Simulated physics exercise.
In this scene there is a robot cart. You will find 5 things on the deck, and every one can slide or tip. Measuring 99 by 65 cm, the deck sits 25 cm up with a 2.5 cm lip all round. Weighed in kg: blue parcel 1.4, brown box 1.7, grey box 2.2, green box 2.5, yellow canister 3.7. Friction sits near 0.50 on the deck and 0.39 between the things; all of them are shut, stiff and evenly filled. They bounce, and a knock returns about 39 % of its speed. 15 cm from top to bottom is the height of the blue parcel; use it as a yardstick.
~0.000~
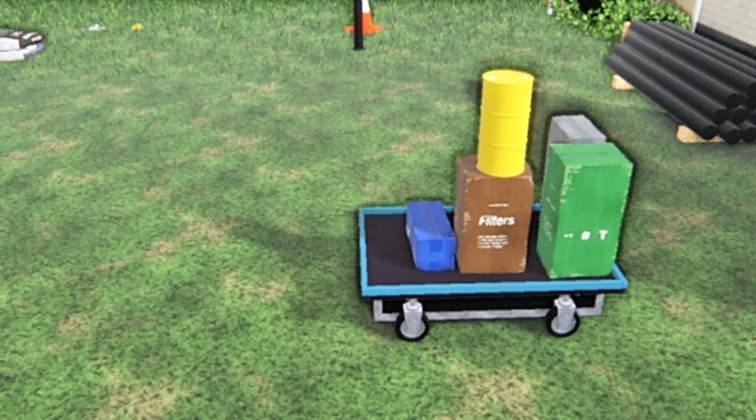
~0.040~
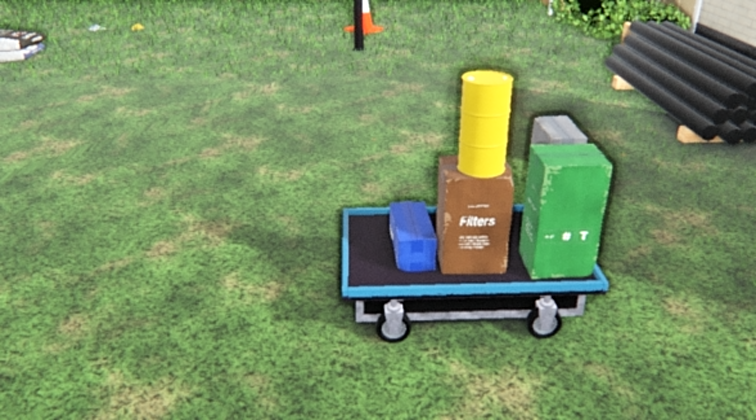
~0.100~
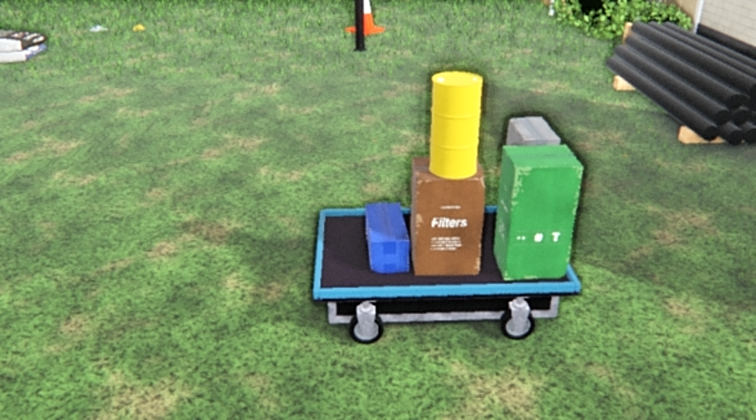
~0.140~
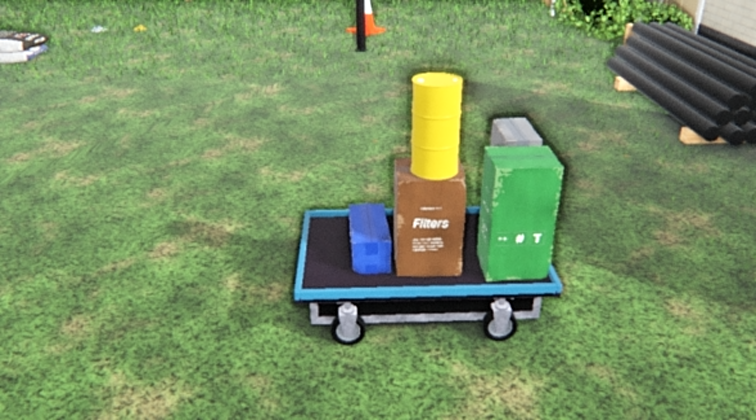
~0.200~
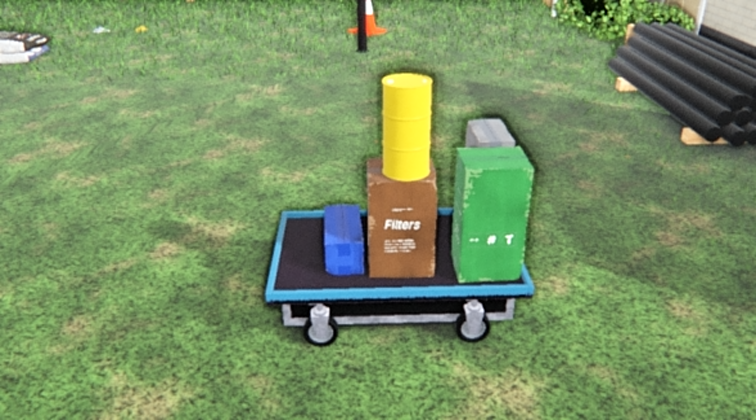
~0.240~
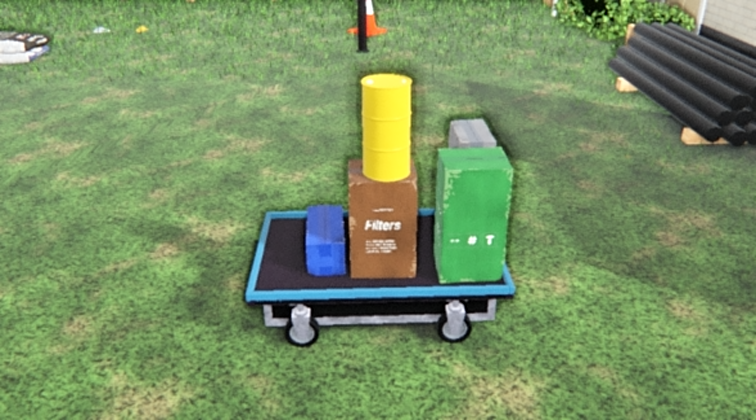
A flat cart with a blue rim and small wheels stands on patchy green grass, seen from slightly above and side-on, with dark pipes stacked at the upper right and an orange cone behind. It carries a blue parcel at left, a brown box topped by a yellow canister, and a green box at right before a grey one. The cart rolls steadily leftward, its load riding along, while the view stays still.
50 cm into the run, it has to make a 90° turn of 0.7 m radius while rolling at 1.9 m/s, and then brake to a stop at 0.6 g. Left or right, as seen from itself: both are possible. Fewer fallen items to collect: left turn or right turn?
Left.
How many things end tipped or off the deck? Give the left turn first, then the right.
Steering left costs 3, steering right costs 4.
Turning left. By 0.84 s, 160 cm covered, turned 78°; yellow canister now off the deck; brown box tilted 72° near (127, 318); blue parcel 16 cm from its spot.
By 1.34 s, 221 cm covered, turned 90°, stopped; brown box now off the deck; blue parcel 18 cm from its spot; grey box tilted 51°.
When it is over (2.3 s), off the deck, brown box, grey box and yellow canister; not toppled but over 10 cm from the start, blue parcel; green box within 10 cm of the start.
Turning right instead, brown box, grey box, green box and yellow canister tipped over or off the deck, 4 of 5 in all.
